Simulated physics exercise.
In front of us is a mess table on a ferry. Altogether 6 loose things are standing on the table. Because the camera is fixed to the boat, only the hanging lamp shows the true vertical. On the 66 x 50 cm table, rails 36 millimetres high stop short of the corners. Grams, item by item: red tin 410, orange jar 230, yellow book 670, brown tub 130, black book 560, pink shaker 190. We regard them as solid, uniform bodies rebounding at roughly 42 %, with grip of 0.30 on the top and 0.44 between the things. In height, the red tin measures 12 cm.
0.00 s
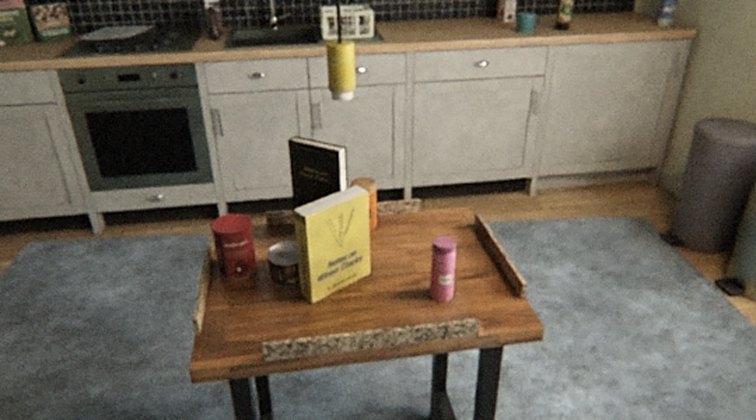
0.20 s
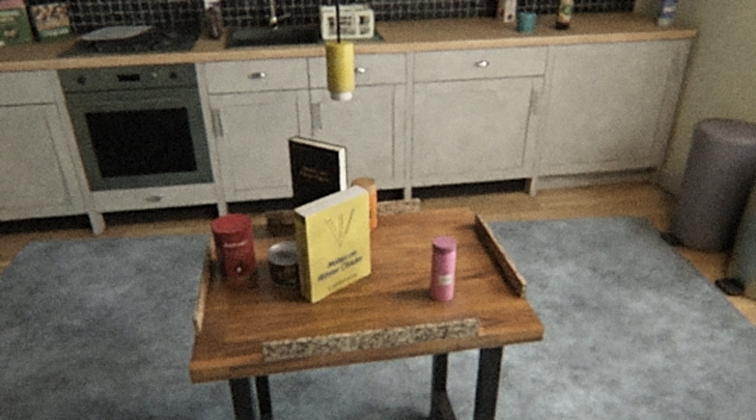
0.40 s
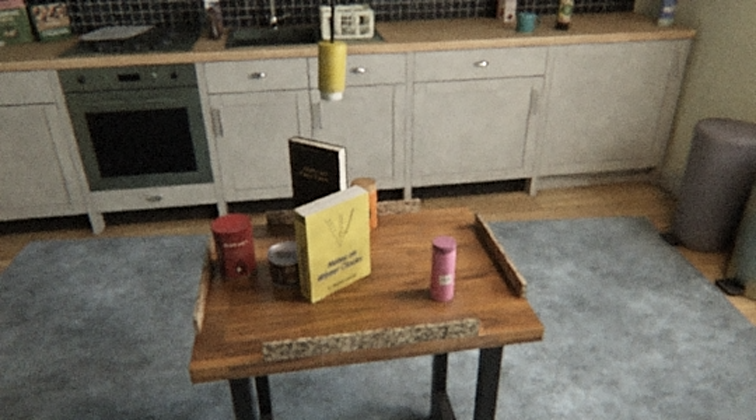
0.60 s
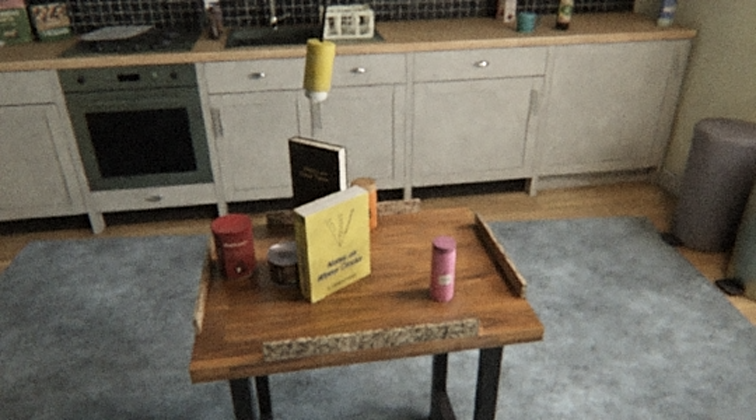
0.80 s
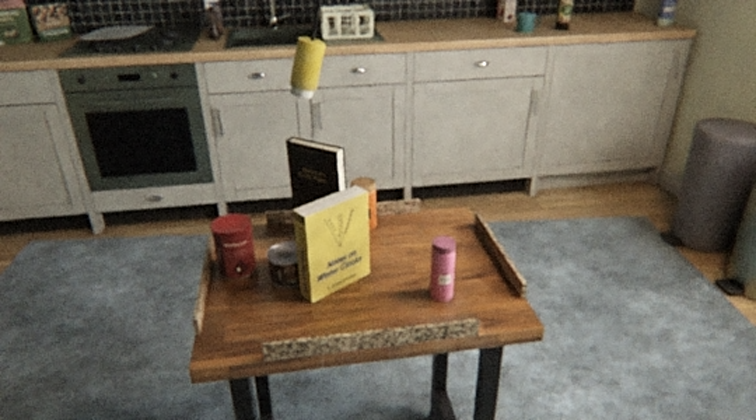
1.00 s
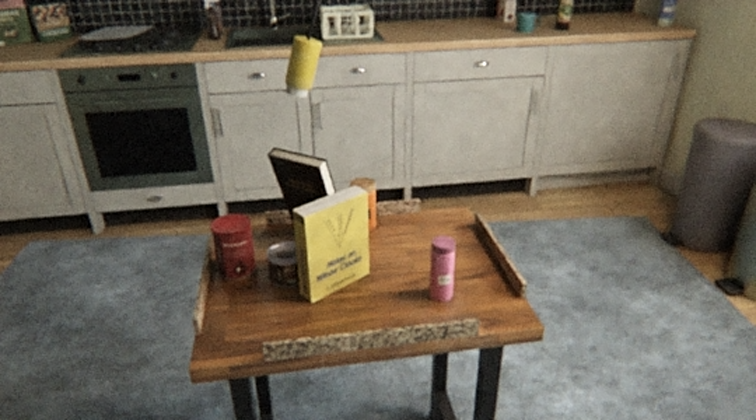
In a kitchen, a yellow lamp hanging above a wooden table swung gradually to the left, and then the black book behind the yellow one tilted left while the other things stayed put.
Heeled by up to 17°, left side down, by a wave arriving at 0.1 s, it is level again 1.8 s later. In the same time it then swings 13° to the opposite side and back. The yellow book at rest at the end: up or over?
Up.
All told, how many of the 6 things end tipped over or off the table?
My answer is 1.
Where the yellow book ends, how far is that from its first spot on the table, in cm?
Roughly 0 cm.
Around 1.20 s, boat heeled 15°, left side down; black book tipped 71° against what carries it; red tin shifted 2 cm.
Around 1.40 s, boat heeled 10°, left side down; black book tipped 51° against what carries it; red tin shifted 2 cm; brown tub shifted 2 cm.
Around 2.60 s, boat heeled 11°, right side down; black book tipped 59° against what carries it; red tin shifted 2 cm; brown tub shifted 2 cm.
Around 3.00 s, boat heeled 11°, right side down; black book tipped 73° against what carries it; red tin shifted 2 cm.
Finally (4.2 s), on their side or leaning hard on the table, black book; the other 5 still in place (within 5 cm). Final places as that camera would see them, yellow book near (333, 244).
